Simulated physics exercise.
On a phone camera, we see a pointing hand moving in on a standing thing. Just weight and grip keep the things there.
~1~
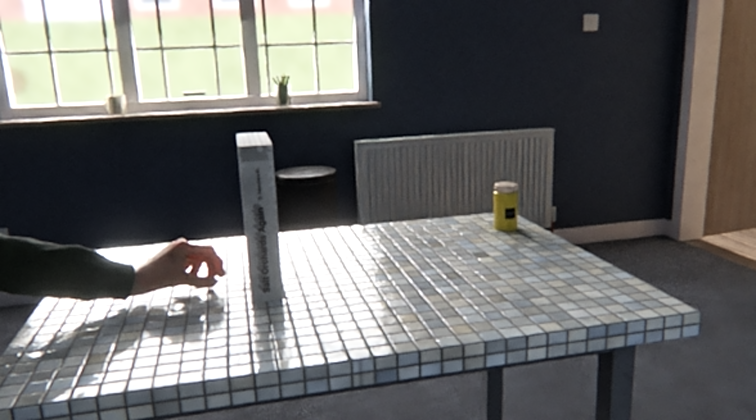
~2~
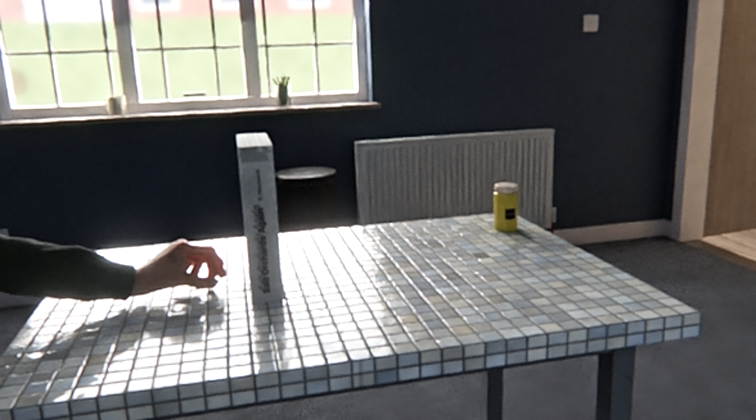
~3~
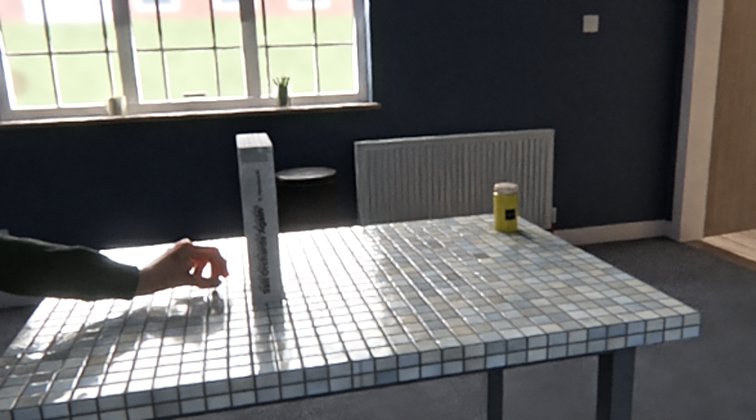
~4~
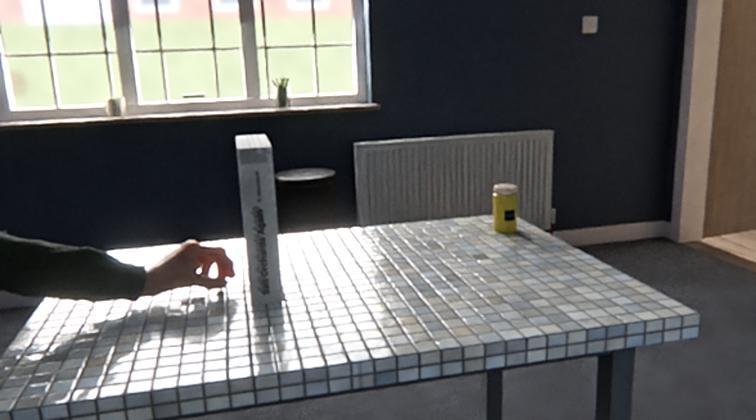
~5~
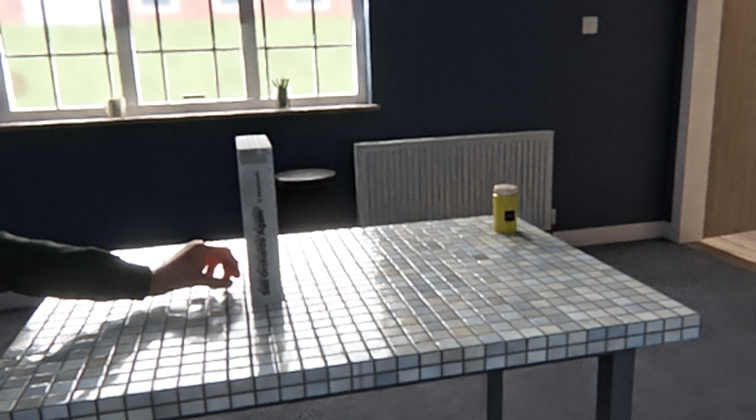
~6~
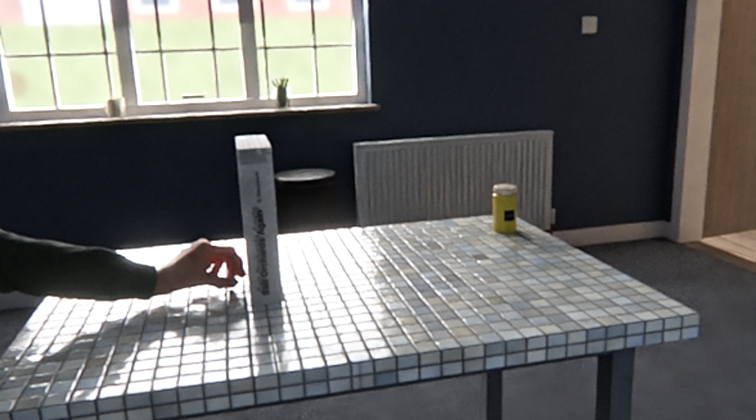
At the start, a hand reaches in from the left over a tiled table, near a tall, upright white book, with a yellow jar farther back on the right. The hand moves slowly and slightly rightward, narrowing the gap to the book, while the book and jar stay still.
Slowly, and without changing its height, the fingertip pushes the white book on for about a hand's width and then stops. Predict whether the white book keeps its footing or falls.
Most likely it stays the right way up.
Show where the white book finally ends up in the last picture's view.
Roughly (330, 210).
Then, 0.30 s after the last picture, white book slid a little near (272, 215).
Then, 0.60 s after the last picture, white book slid a little near (292, 213).
Then, 0.80 s after the last picture, white book slid a little near (305, 212).
Then, 1.10 s after the last picture, white book slid about its own width near (325, 210).
At rest, moved from the start, white book. Seen from the same camera at the end, white book near (330, 210).
